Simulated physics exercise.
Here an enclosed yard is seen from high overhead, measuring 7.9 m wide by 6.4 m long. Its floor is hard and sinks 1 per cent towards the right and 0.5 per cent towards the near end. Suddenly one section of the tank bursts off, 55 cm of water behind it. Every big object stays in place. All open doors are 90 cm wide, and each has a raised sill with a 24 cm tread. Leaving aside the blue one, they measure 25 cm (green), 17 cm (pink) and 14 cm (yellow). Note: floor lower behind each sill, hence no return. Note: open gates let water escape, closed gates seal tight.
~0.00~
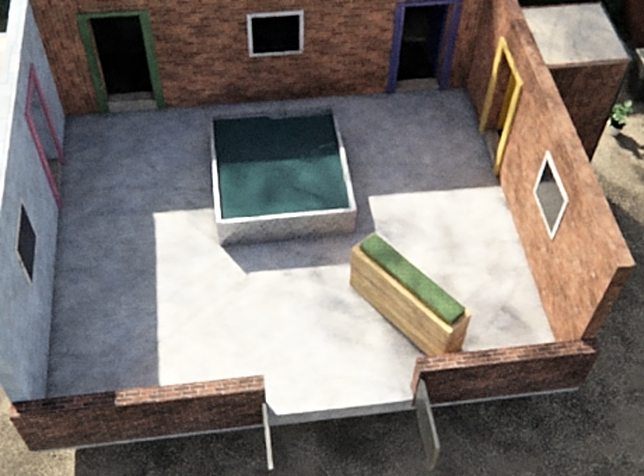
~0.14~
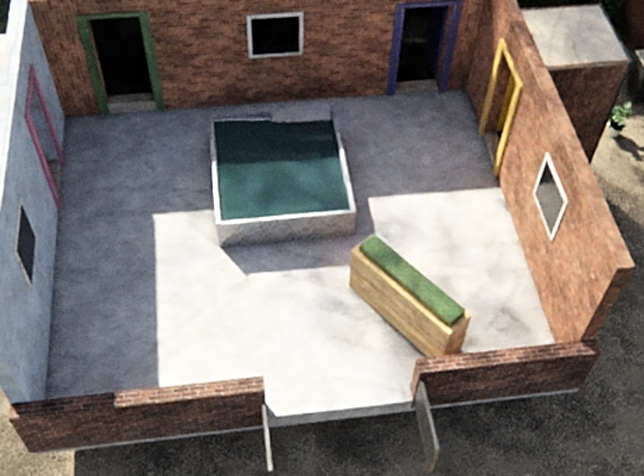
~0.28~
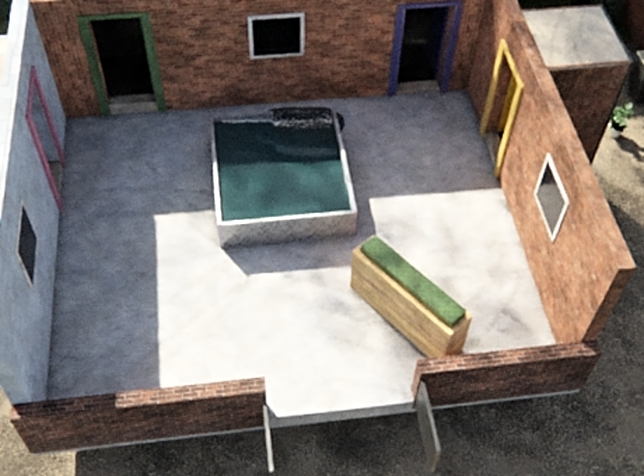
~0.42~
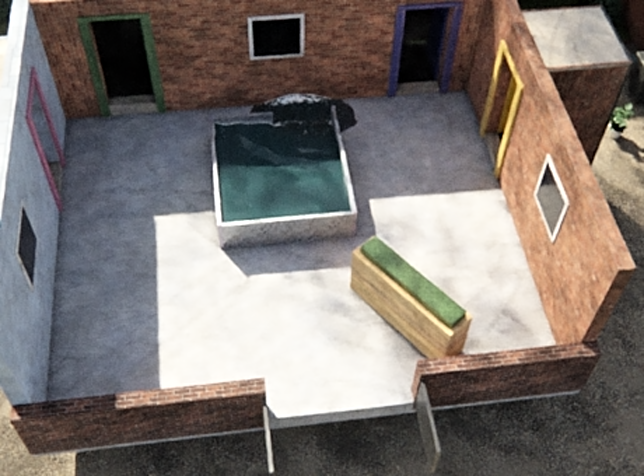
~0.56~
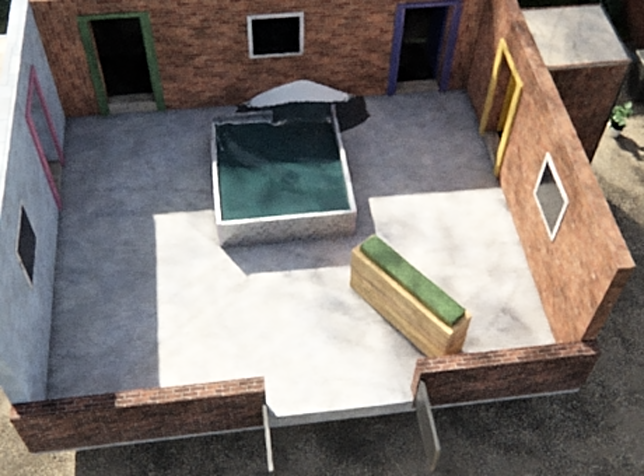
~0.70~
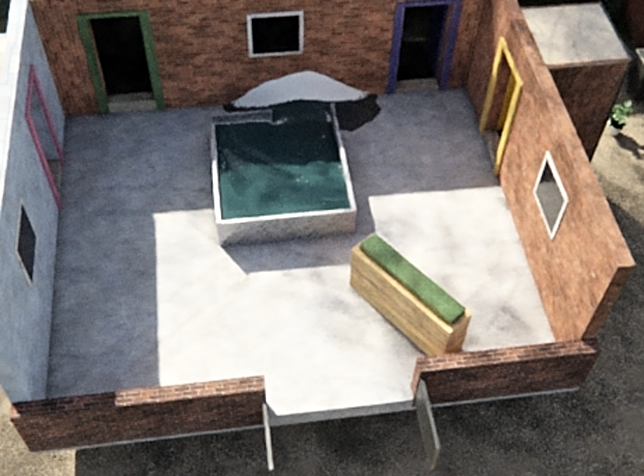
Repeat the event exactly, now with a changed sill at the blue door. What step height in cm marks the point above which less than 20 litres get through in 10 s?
The point is around 8 cm.
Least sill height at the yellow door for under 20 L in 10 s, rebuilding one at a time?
Yellow would need about 13.5 cm on its own.
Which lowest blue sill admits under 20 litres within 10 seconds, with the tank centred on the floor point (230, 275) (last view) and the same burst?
New minimum height: Approx. 10.5 cm.
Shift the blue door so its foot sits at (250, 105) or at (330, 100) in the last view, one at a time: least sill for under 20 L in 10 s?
In turn: Roughly 19 cm, roughly 35 cm.
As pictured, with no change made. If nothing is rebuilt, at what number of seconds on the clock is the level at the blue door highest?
Peak: Close to 5.5 s.
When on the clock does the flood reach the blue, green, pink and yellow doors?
Blue at 1.1 s, green at 1.6 s, pink at 2.6 s and yellow at 2.0 s.
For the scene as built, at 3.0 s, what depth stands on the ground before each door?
In cm: Blue 9, green 4, pink 14, yellow 19.
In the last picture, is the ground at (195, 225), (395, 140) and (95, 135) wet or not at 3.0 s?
One by one: Clear, drenched, drenched.
After 1.4 s water covers 10 % of the floor, deepest (46 cm) near (309, 102); 7 cm at the blue door, 0 litres in over its 9 cm sill.
After 3.0 s water covers 30 % of the floor, deepest (32 cm) near (300, 102); 9 cm at the blue door, 0 litres in over its 9 cm sill.
After 10.0 s water covers 95 % of the floor, deepest (14 cm) near (544, 370); 6 cm at the blue door, 14 litres in over its 9 cm sill.
At the blue door as built, the water arrived by 1.1 s and peaked near 10 cm at 5.4 s.
With a sill of 6.5 cm, 31 litres would have come in within the 10 s; with 10 cm, 9 litres. So under 20 litres takes about 8 cm.
